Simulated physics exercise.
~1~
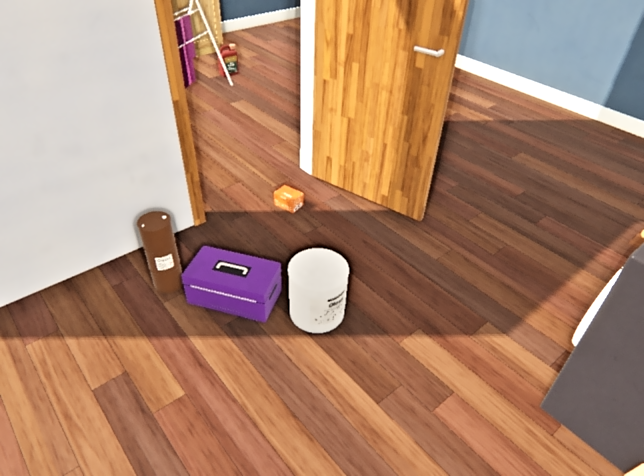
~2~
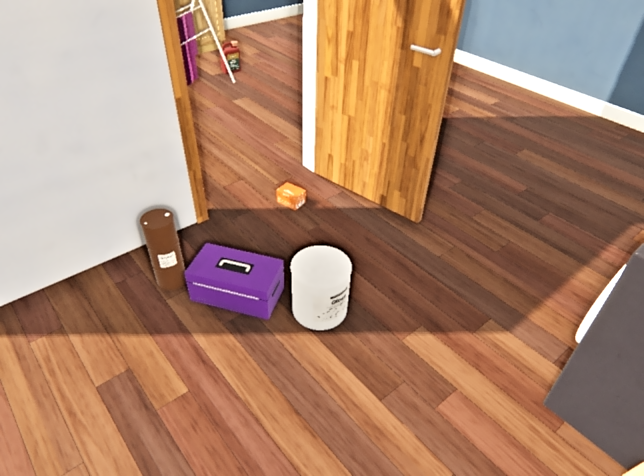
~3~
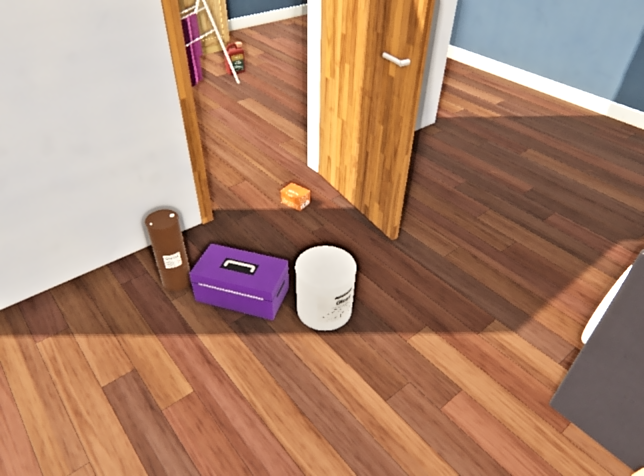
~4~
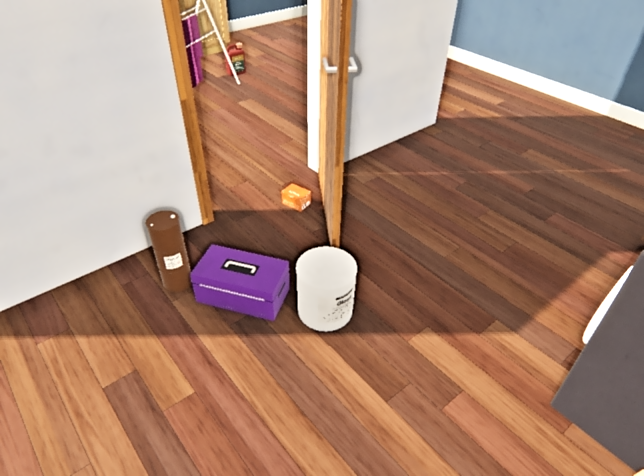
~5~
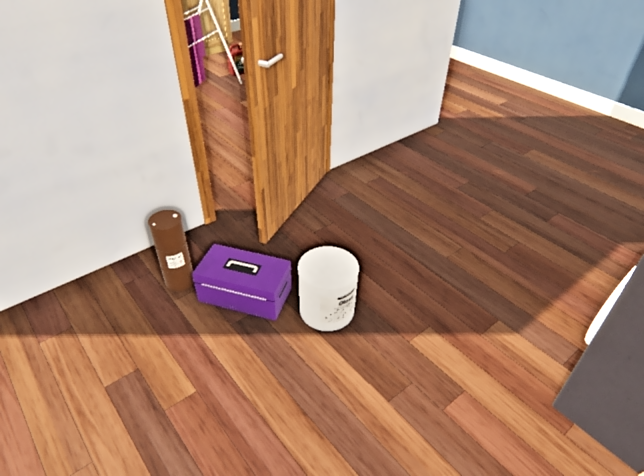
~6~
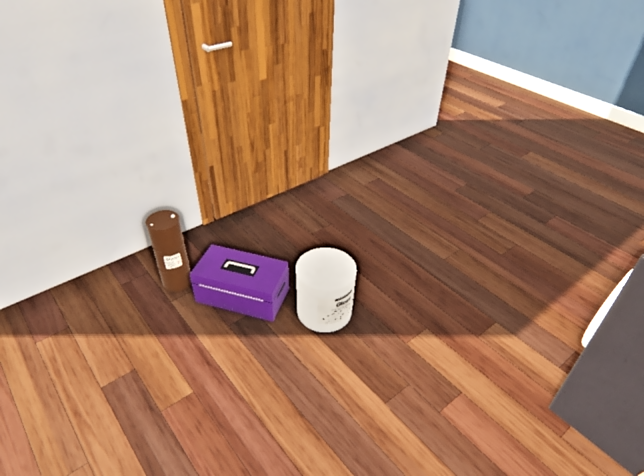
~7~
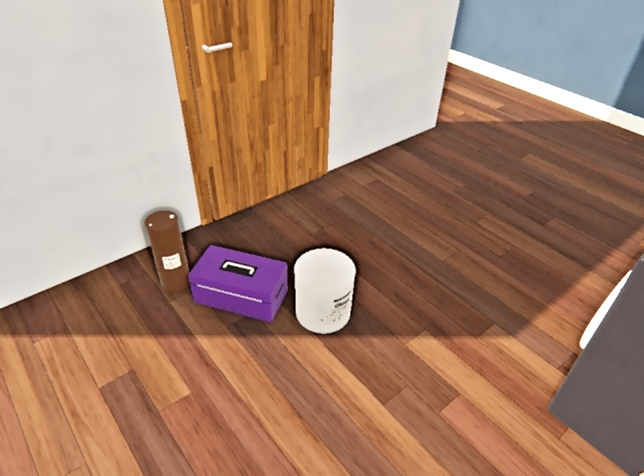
A wooden door with a pale handle stands open in a white wall, seen from above by a slightly swaying camera in a room with a wood-plank floor. In front of the doorway, from left to right, sit a brown canister, a purple toolbox and a white pail, while a small orange box lies farther back, near the opening. The door swings leftward toward its frame, narrowing the gap, and the orange box disappears from view behind it. The door then shuts fully and stays closed, with the canister, toolbox and pail still in their places before it.
